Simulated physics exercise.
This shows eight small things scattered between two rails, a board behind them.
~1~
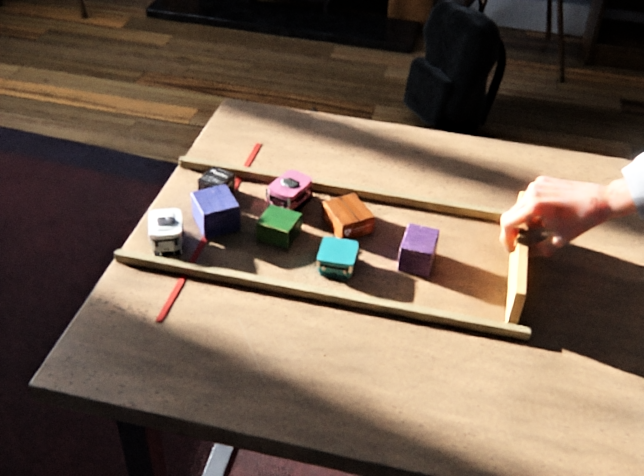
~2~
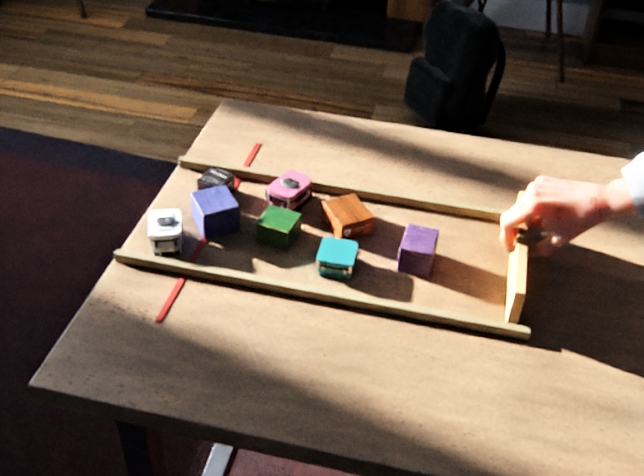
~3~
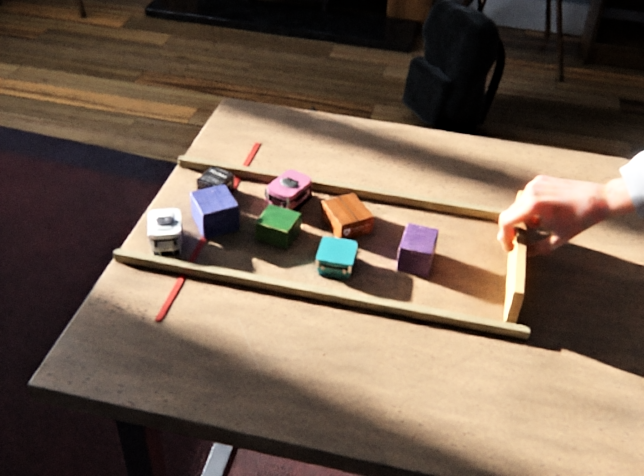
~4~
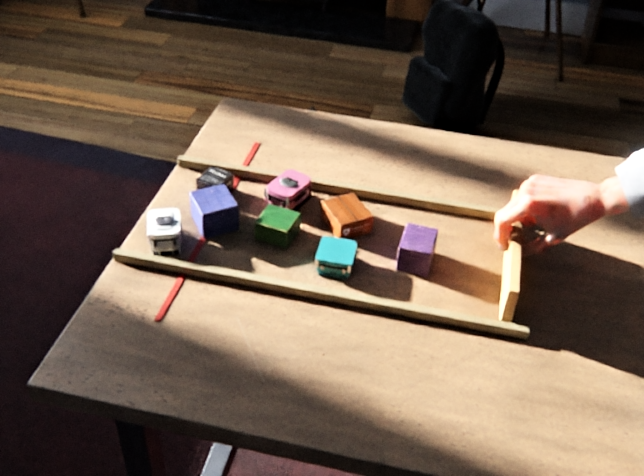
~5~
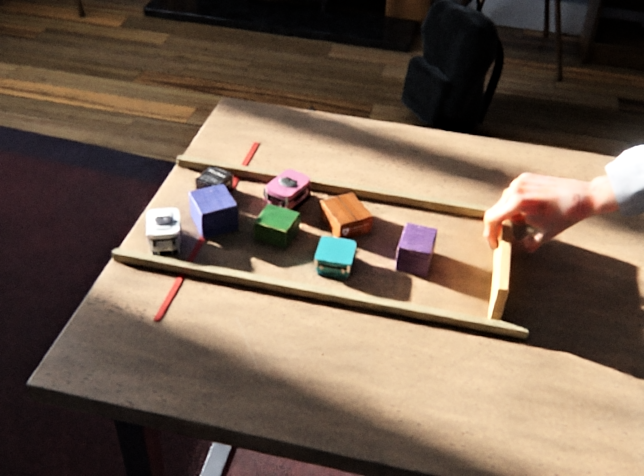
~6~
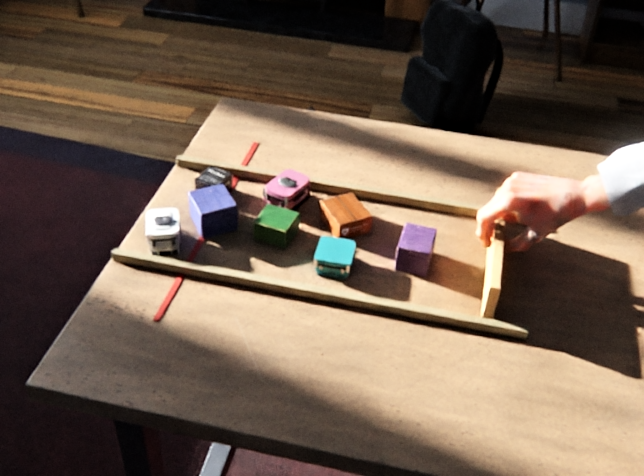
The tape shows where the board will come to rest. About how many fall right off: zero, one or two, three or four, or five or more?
Here the number that fall off is one or two.
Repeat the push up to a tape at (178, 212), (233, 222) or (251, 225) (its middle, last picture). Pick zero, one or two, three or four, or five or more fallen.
In that order: At least five; no fall at all; not one.
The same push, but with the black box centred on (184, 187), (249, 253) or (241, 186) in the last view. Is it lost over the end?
In that order, it falls; survives; drops off.
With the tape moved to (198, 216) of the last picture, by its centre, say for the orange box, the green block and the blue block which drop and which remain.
The orange box does not fall; the green block remains up; the blue block drops off.
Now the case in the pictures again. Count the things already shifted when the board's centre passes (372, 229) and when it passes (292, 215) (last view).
First 3, then 6.
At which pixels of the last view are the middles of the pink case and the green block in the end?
Near (182, 174) and (164, 208).
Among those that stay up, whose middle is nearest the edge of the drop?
It is the white case.
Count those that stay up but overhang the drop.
Overhanging: 1.
Soon after, none off yet; white case at rest near (164, 232); black box at rest near (214, 184); blue block at rest near (213, 211).
After that, none off yet; white case displaced a little near (151, 231); black box displaced about its own width near (191, 181); blue block displaced about its own width near (167, 198).
In the end, the number that fall off is one or two; gone, blue block and black box.
